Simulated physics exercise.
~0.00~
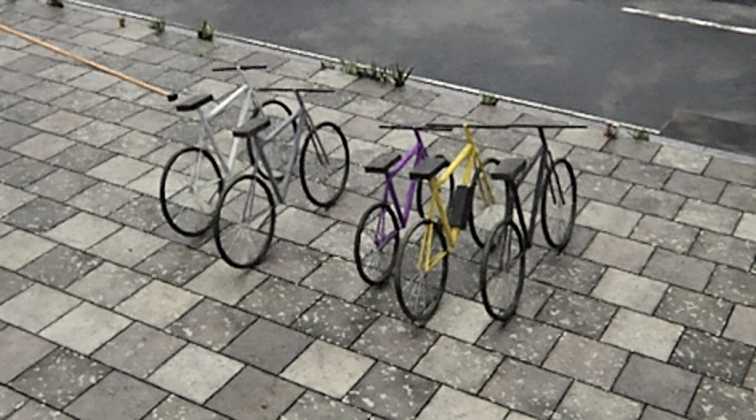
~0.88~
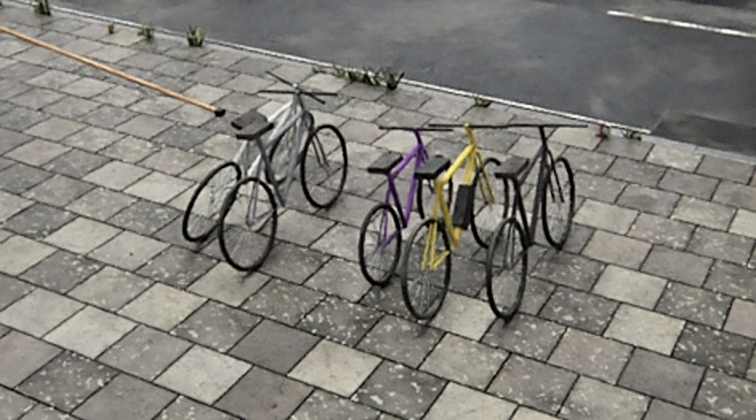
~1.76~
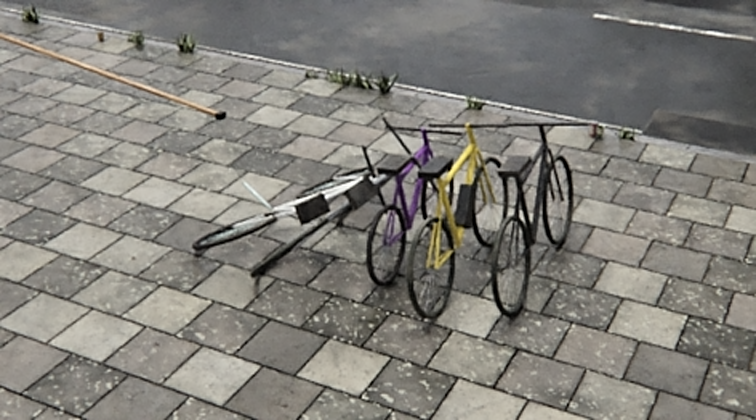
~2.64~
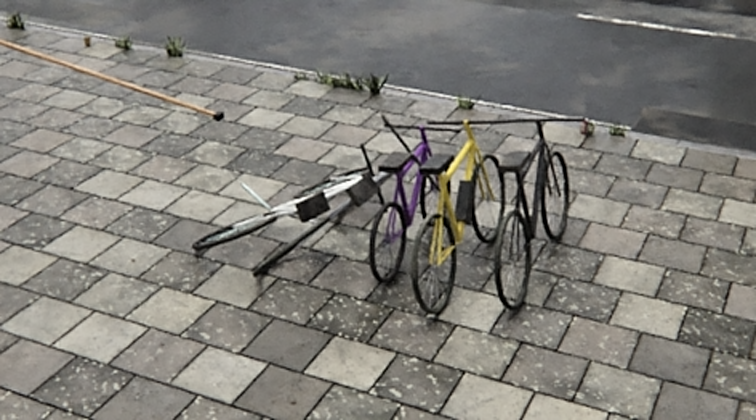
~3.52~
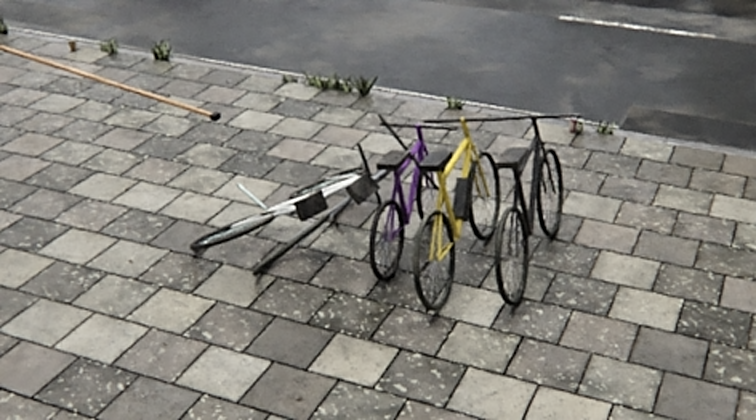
Five parked bicycles on paving near a pole, the two at left toppling rightward and lying flat beside three still standing.
